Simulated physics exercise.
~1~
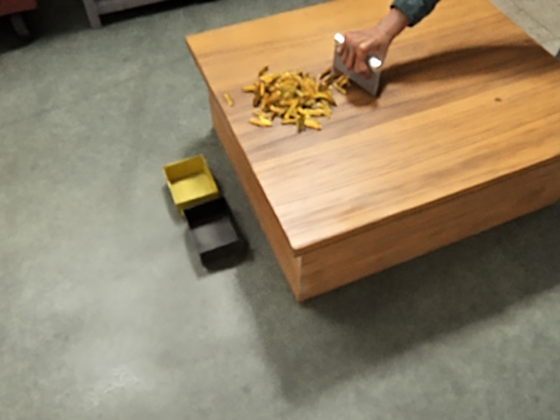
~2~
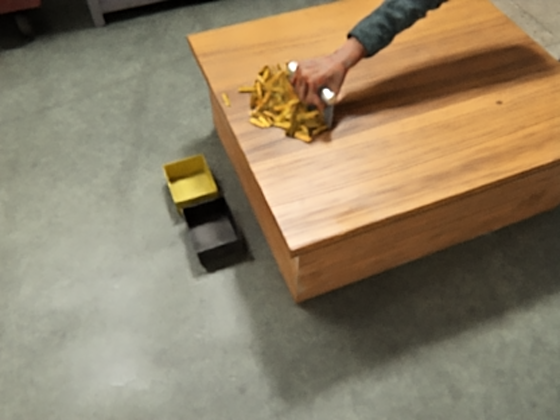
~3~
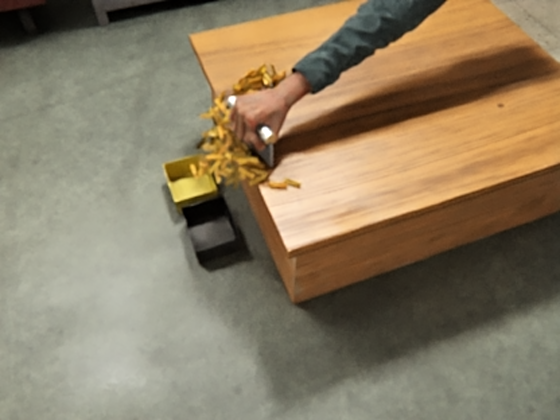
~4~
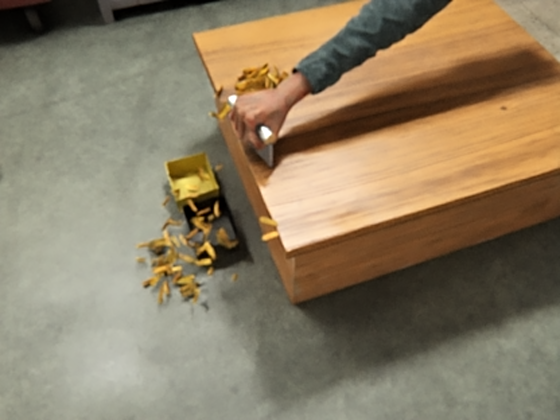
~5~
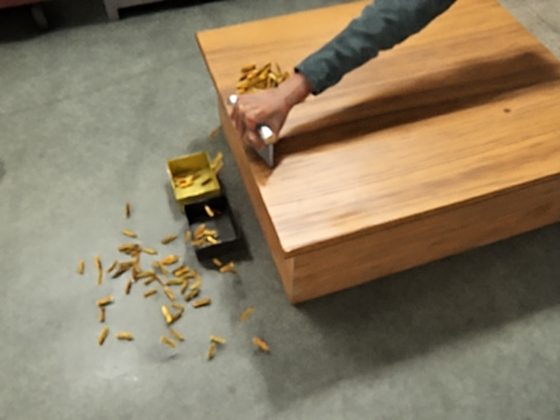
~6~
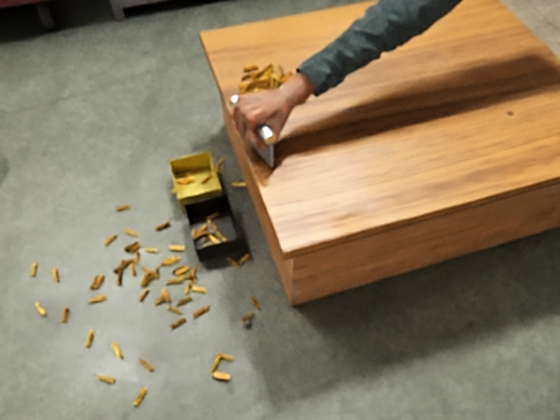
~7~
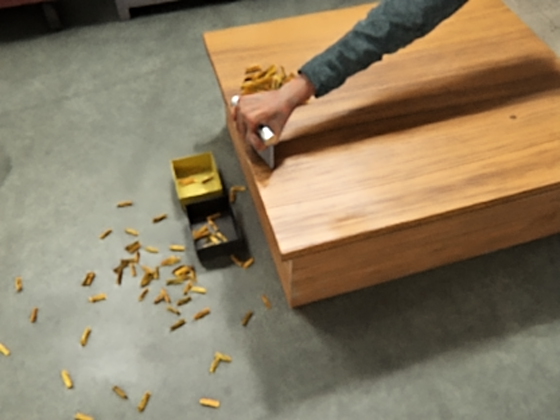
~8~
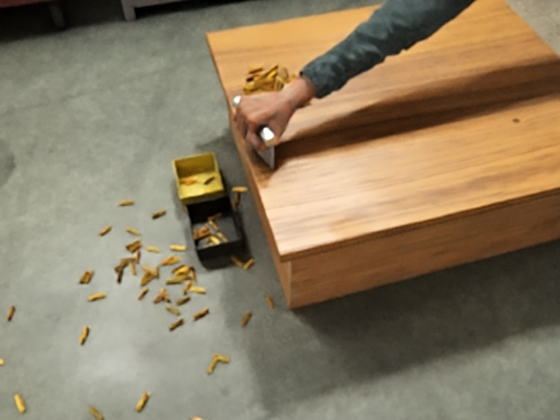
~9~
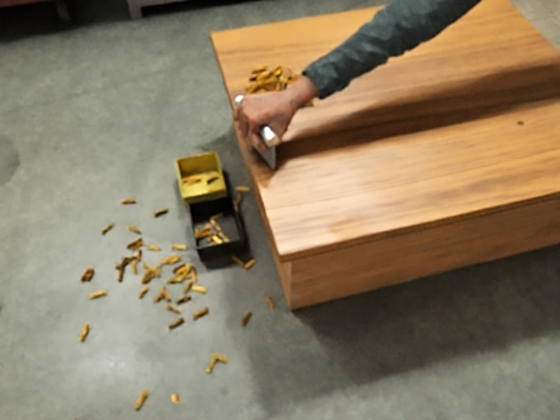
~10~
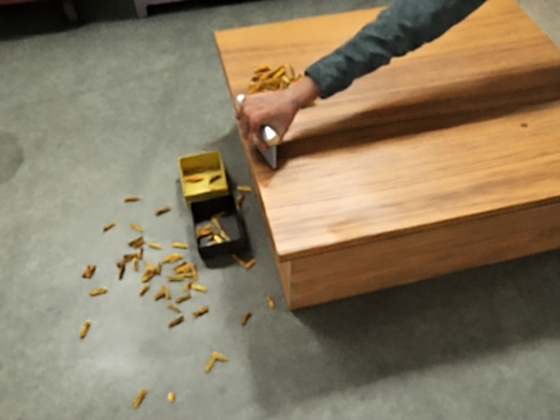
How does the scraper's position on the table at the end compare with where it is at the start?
At the start the scraper is near the far side of the table, set in from the left edge and to the right of the pile. By the end it is farther left and closer to the viewer, held at the table's left edge above the tins.
